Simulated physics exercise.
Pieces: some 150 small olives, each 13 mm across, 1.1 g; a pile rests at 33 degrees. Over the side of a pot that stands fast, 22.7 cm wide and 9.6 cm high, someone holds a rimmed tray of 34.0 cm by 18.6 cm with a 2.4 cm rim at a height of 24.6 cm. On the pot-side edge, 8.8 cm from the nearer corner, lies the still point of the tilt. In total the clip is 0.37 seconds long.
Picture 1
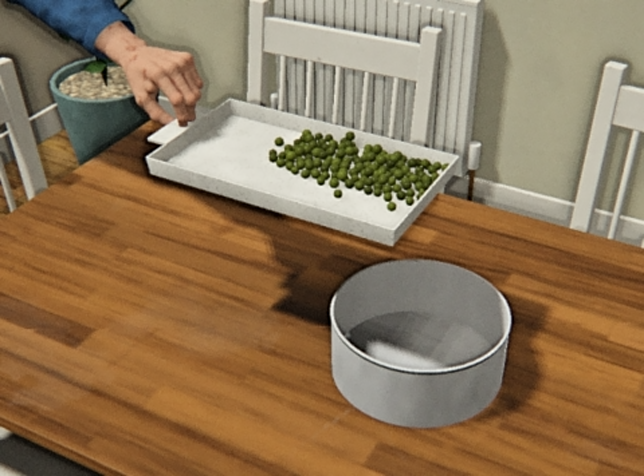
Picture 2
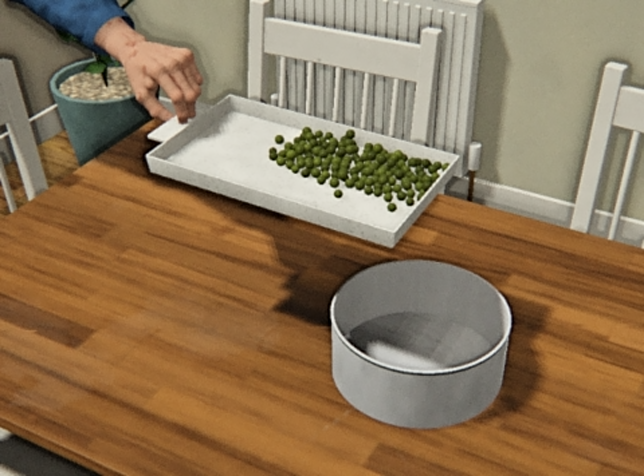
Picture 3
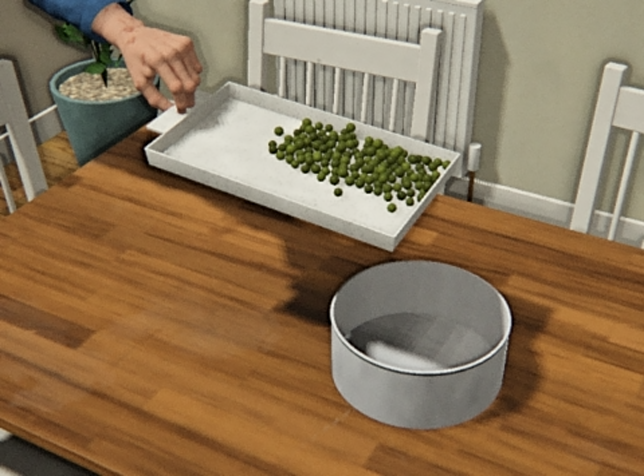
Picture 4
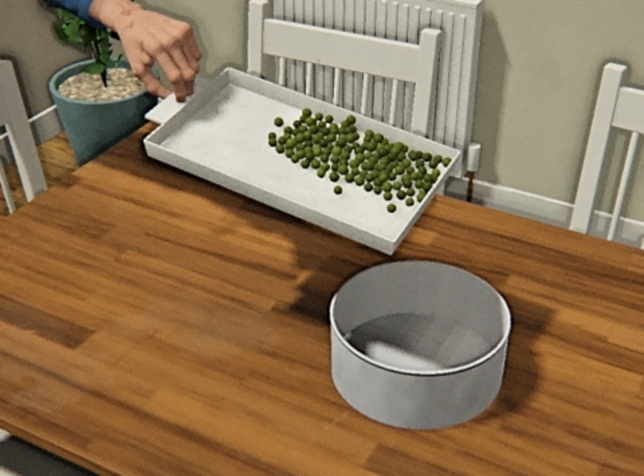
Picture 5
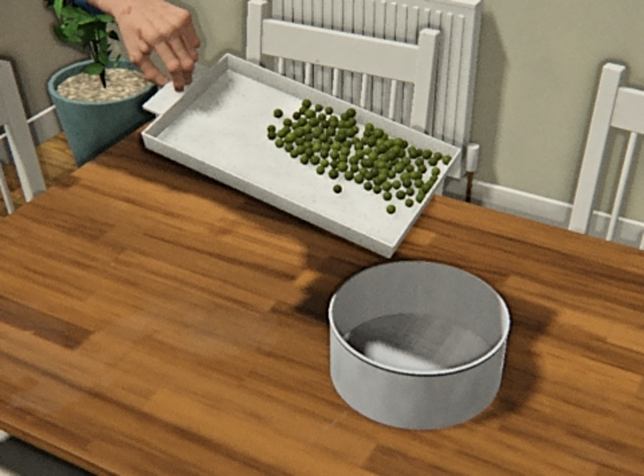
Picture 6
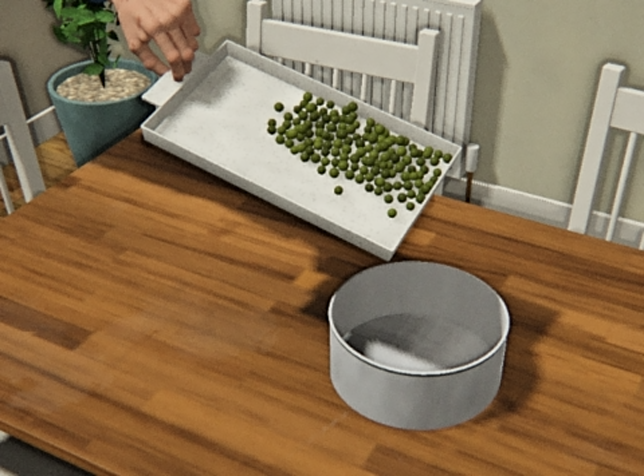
At first, a hand holds a white rimmed tray level above a wooden table, small green olives gathered toward its right side, near an empty round grey pot. The hand then slowly raises the left end, tilting the tray down to the right, while the olives stay bunched in place.
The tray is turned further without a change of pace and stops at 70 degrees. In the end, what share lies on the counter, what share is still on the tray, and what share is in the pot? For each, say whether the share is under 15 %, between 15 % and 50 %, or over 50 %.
Outcome: Counter: I'd expect little or nothing. Left on the tray: I'd expect the greater amount. Pot: I'd expect little or nothing.
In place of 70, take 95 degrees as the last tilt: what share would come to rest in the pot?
Estimated share: About 75 %.
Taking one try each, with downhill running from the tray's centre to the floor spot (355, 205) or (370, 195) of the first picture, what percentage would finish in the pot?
First try: Around 5 percent; second try: Around 5 percent.
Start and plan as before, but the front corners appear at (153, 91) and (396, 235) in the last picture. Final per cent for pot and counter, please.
Pot 5; counter 0.
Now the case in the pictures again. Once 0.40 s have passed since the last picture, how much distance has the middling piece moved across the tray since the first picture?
About 8 cm.
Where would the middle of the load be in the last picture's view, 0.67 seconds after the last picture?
Look near (377, 192) in the last picture.
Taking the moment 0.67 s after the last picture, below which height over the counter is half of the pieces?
Some 28 cm.
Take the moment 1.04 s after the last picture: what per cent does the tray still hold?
Some 100 per cent of the load.
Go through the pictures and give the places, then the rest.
The first picture shows tray tilt 0 degrees, front corners at (149, 157) and (393, 228); middle of the pieces at (359, 168); pot at (420, 311).
The second picture shows tray tilt 1 degrees, front corners at (149, 155) and (393, 230); middle of the pieces at (360, 167).
The third picture shows tray tilt 5 degrees, front corners at (148, 148) and (393, 235), lowest corner right front; middle of the pieces at (360, 163).
The fourth picture shows tray tilt 10 degrees, front corners at (147, 140) and (393, 239), lowest corner right front; middle of the pieces at (360, 159).
The fifth picture shows tray tilt 14 degrees, front corners at (145, 133) and (392, 244), lowest corner right front; middle of the pieces at (360, 155).
The sixth picture shows tray tilt 19 degrees, front corners at (144, 126) and (391, 248), lowest corner right front; middle of the pieces at (361, 153); pot at (418, 313).
Then, 0.40 s after the last picture, tilt 44 degrees; the tray holds 100 %, the pot 0 %.
Then, 0.67 s after the last picture, tilt 60 degrees; the tray holds 100 %, the pot 0 %.
Then, 1.04 s after the last picture, tilt 70 degrees; the tray holds 100 %, the pot 0 %.
In the end, counter 0 %, tray 100 %, pot 0 %.
